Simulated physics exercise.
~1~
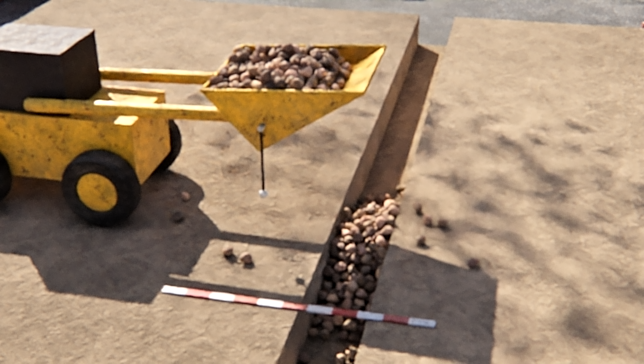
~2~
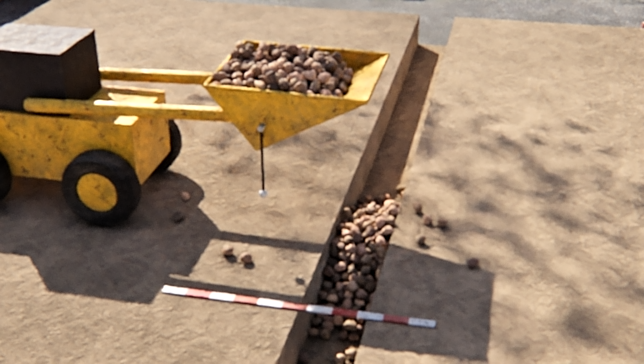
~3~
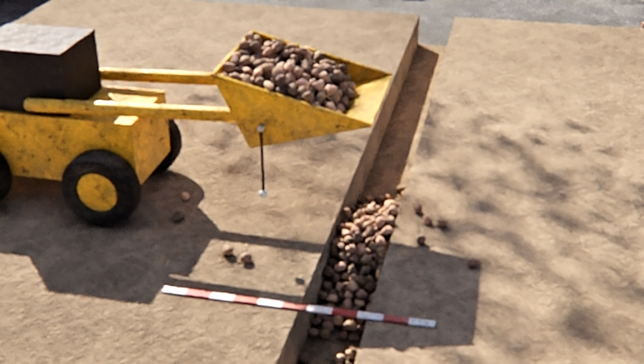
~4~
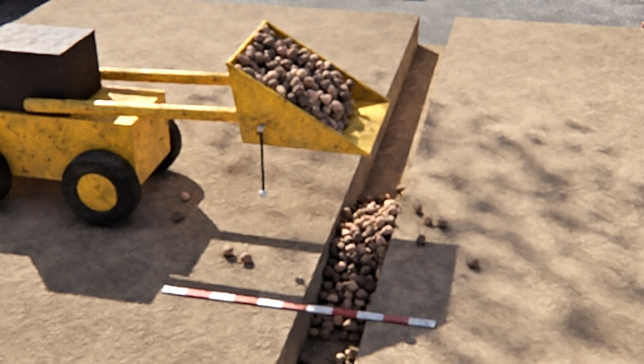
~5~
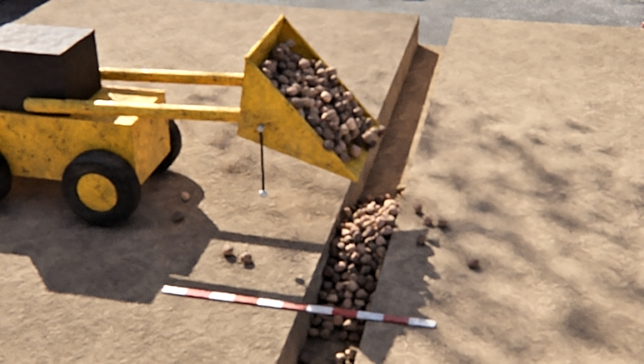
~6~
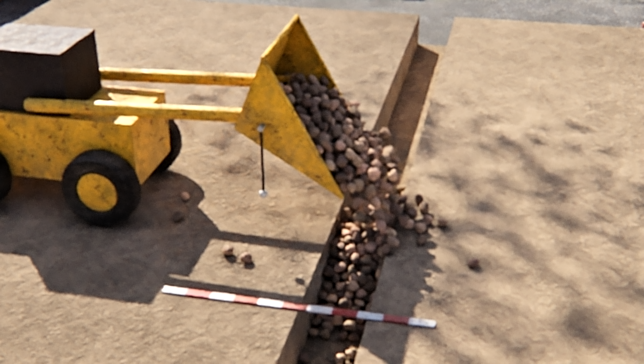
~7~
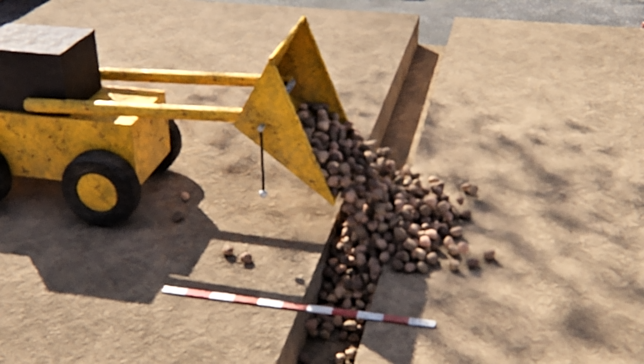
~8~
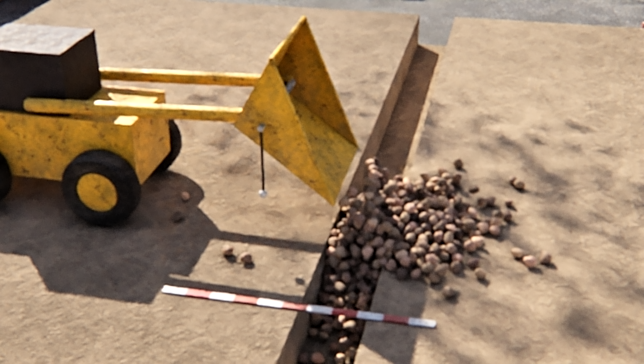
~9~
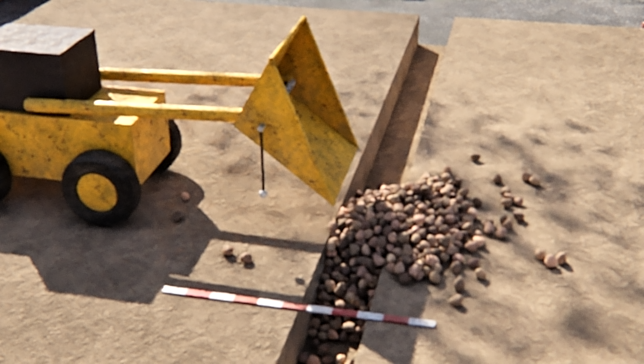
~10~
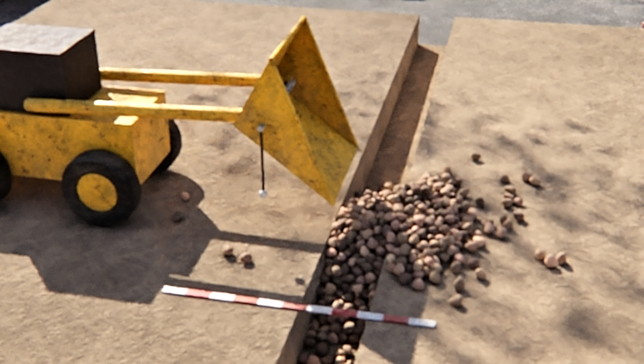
A yellow loader tips its bucket, spilling brown stones into a trench and over its far edge.
